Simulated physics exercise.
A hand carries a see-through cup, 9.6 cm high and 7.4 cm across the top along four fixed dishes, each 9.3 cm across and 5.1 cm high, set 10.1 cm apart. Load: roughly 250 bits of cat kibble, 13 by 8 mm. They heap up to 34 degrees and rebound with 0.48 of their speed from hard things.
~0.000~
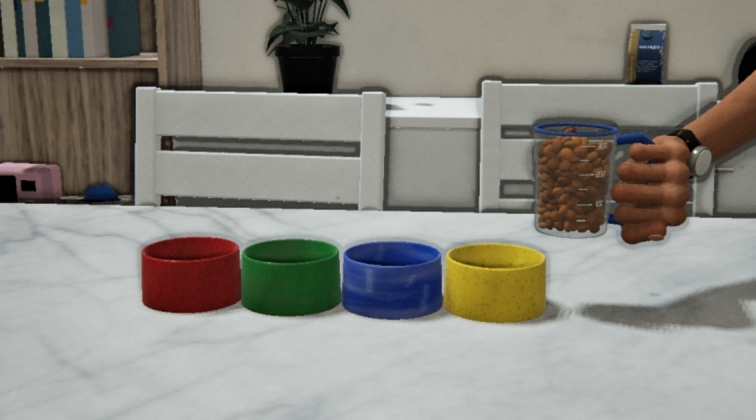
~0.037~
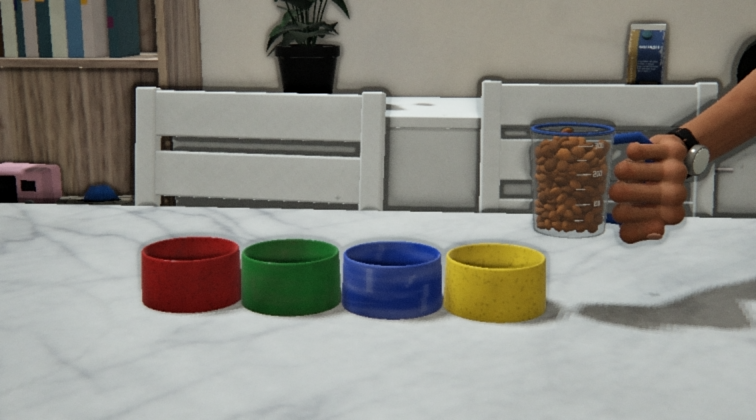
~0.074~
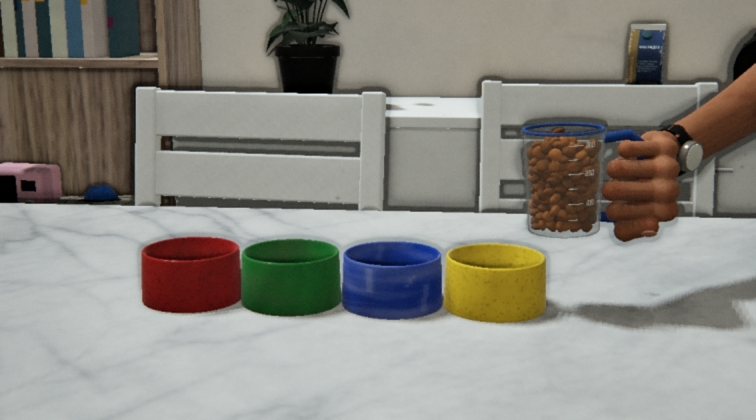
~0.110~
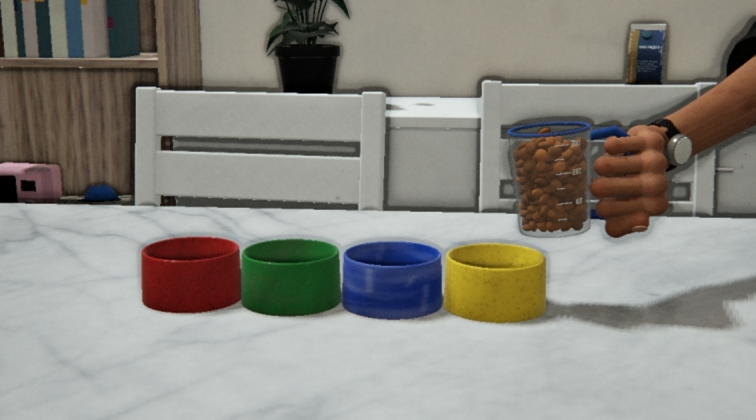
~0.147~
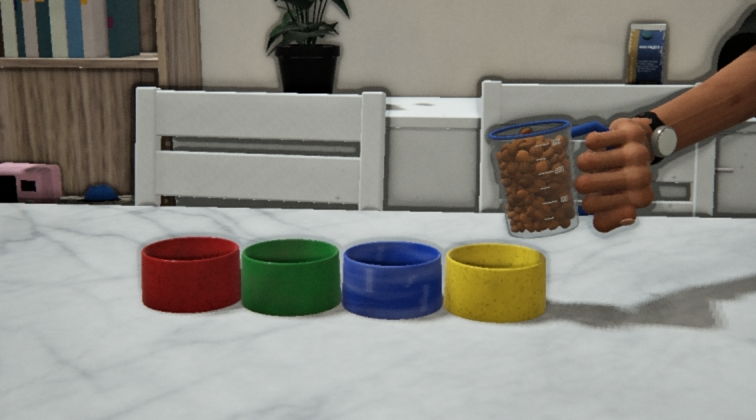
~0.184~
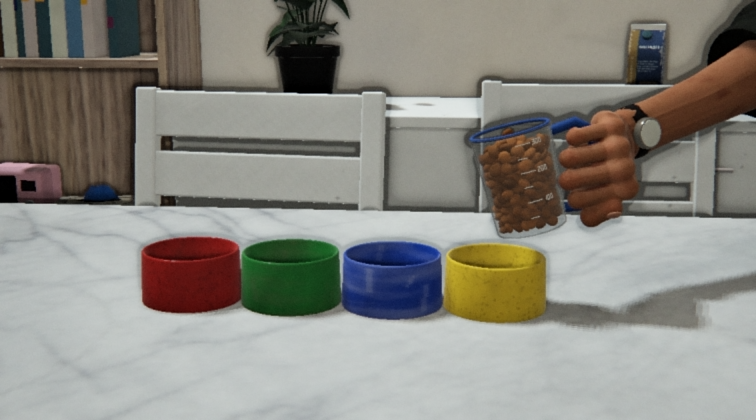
We see a hand holding a clear cup of brown pieces beside a row of red, green, blue and yellow dishes on a marble table; the hand moves the cup left, tilting it leftward above the yellow dish.
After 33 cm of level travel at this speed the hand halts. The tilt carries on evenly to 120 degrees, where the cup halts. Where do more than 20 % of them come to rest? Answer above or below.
Red: Above, blue: Below, green: Below, yellow: Below, counter: Below.
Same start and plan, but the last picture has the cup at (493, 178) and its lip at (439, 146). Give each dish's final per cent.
Red 70; blue 0; green 0; yellow 0.
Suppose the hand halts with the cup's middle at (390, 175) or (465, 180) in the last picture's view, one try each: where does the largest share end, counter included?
The winner: Green; blue.
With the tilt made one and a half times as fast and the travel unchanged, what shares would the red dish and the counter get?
In that case red 80, counter 10.
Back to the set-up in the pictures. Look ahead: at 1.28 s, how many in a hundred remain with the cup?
Some 10 per cent of the load.
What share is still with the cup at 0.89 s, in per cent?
Roughly 90 per cent.
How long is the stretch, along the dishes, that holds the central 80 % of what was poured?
Roughly 6 cm.
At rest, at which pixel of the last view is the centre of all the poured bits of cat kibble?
Near (184, 271).
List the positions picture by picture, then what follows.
In the first picture, cup at (573, 180), tilt 0 degrees, lip at (536, 129), moved 0.0 cm; middle of the pieces at (579, 182); yellow dish at (496, 257); blue dish at (392, 254); green dish at (291, 252); red dish at (191, 249).
In the second picture, cup at (571, 180), tilt 1 degrees, lip at (533, 129), moved 0.2 cm; middle of the pieces at (577, 182).
In the third picture, cup at (563, 180), tilt 3 degrees, lip at (523, 131), moved 0.9 cm; middle of the pieces at (570, 182).
In the fourth picture, cup at (552, 180), tilt 6 degrees, lip at (509, 133), moved 2.0 cm; middle of the pieces at (558, 181).
In the fifth picture, cup at (536, 179), tilt 10 degrees, lip at (490, 136), moved 3.5 cm; middle of the pieces at (542, 180).
In the sixth picture, cup at (521, 179), tilt 15 degrees, lip at (471, 140), moved 4.9 cm; middle of the pieces at (527, 180); yellow dish at (496, 257); blue dish at (392, 254); green dish at (291, 252); red dish at (191, 249). Its pace works out near 120 degrees a second; the hand travels 40 cm a second.
After 0.61 s, tilt 65 degrees; cup holds 100 %.
After 0.89 s, tilt 99 degrees; cup holds 90 %, red 10 %.
After 1.28 s, tilt 120 degrees; cup holds 10 %, red 80 %.
At rest (2.0 s), red 90 %, blue 0 %, green 0 %, yellow 0 %, counter 10 %.
